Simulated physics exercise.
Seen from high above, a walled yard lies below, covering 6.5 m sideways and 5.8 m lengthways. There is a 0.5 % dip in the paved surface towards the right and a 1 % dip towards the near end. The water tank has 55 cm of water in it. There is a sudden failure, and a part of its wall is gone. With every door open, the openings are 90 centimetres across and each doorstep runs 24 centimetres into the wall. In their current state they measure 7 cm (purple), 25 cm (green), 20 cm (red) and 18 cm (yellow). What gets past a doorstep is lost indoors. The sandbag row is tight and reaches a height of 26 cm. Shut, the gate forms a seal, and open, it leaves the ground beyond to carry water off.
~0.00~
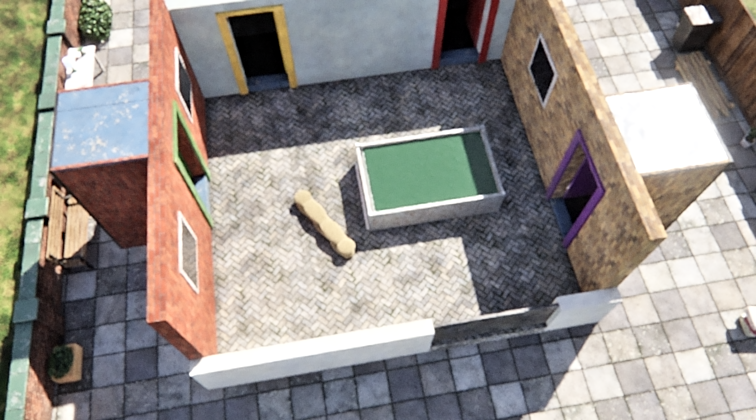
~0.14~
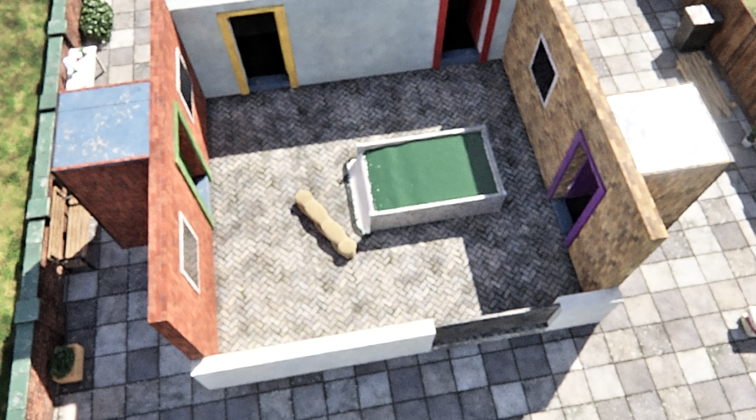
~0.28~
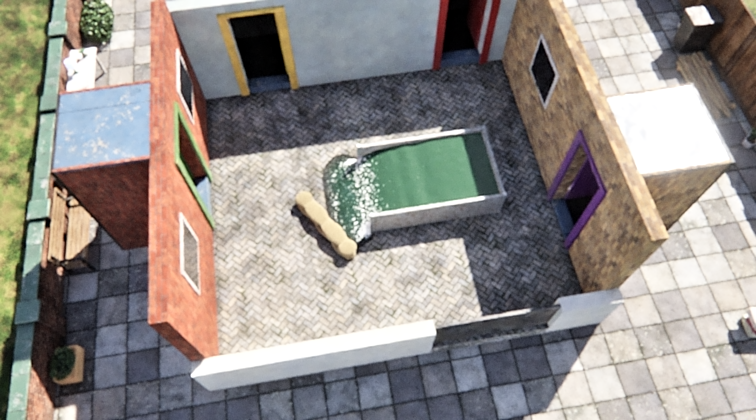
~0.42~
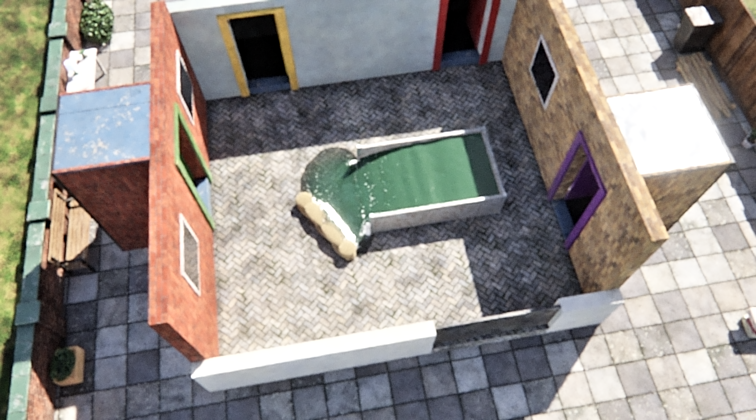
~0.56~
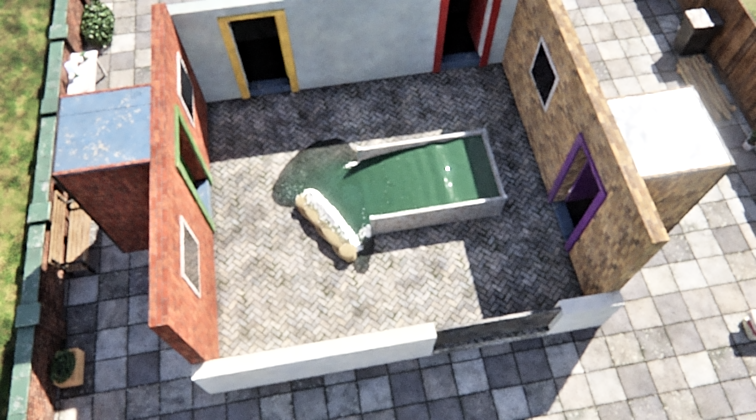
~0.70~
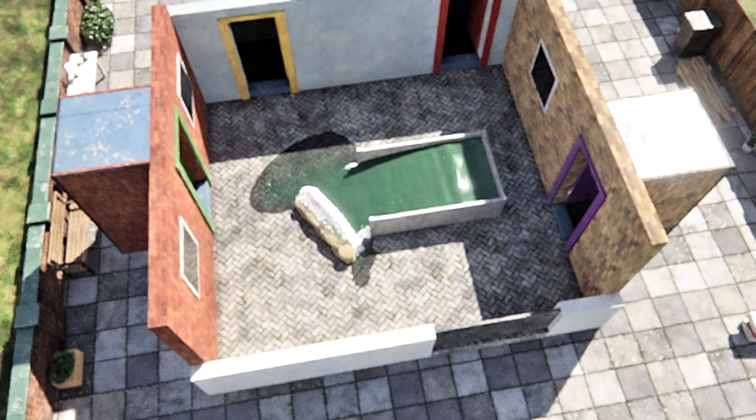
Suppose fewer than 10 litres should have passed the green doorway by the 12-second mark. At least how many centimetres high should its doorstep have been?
I would say at least 12.5 cm.
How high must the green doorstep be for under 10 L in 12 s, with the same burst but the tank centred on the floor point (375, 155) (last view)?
Close to 26 cm would do it.
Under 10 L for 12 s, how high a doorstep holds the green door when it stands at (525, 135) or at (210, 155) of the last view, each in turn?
Minimums: About 7.5 cm and 18 cm.
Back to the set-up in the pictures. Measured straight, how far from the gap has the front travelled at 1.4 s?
I make it some 3.4 m.
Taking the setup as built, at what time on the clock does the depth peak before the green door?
2.8 s.
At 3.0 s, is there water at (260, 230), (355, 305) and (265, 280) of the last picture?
Status: Submerged / submerged / submerged.
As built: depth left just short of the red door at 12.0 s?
About 5.0 centimetres.
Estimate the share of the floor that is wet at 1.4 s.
Approximately 25 % of it.
After 1.4 s water covers 25 % of the floor, deepest (38 cm) near (338, 230); 13 cm at the green door, 0 litres in over its 25 cm doorstep.
After 3.0 s water covers 50 % of the floor, deepest (28 cm) near (217, 137); 12 cm at the green door, 0 litres in over its 25 cm doorstep.
After 12.0 s water covers 95 % of the floor, deepest (15 cm) near (500, 326); 3 cm at the green door, 0 litres in over its 25 cm doorstep.
At the green door as built, the water arrived by 1.0 s and peaked near 13 cm at 2.8 s.
Run again over the same 12 s with other heights there, 14 litres in over 11.5 cm, 6 litres over 13.5 cm. The limit of 10 litres is kept from about 12.5 cm up.
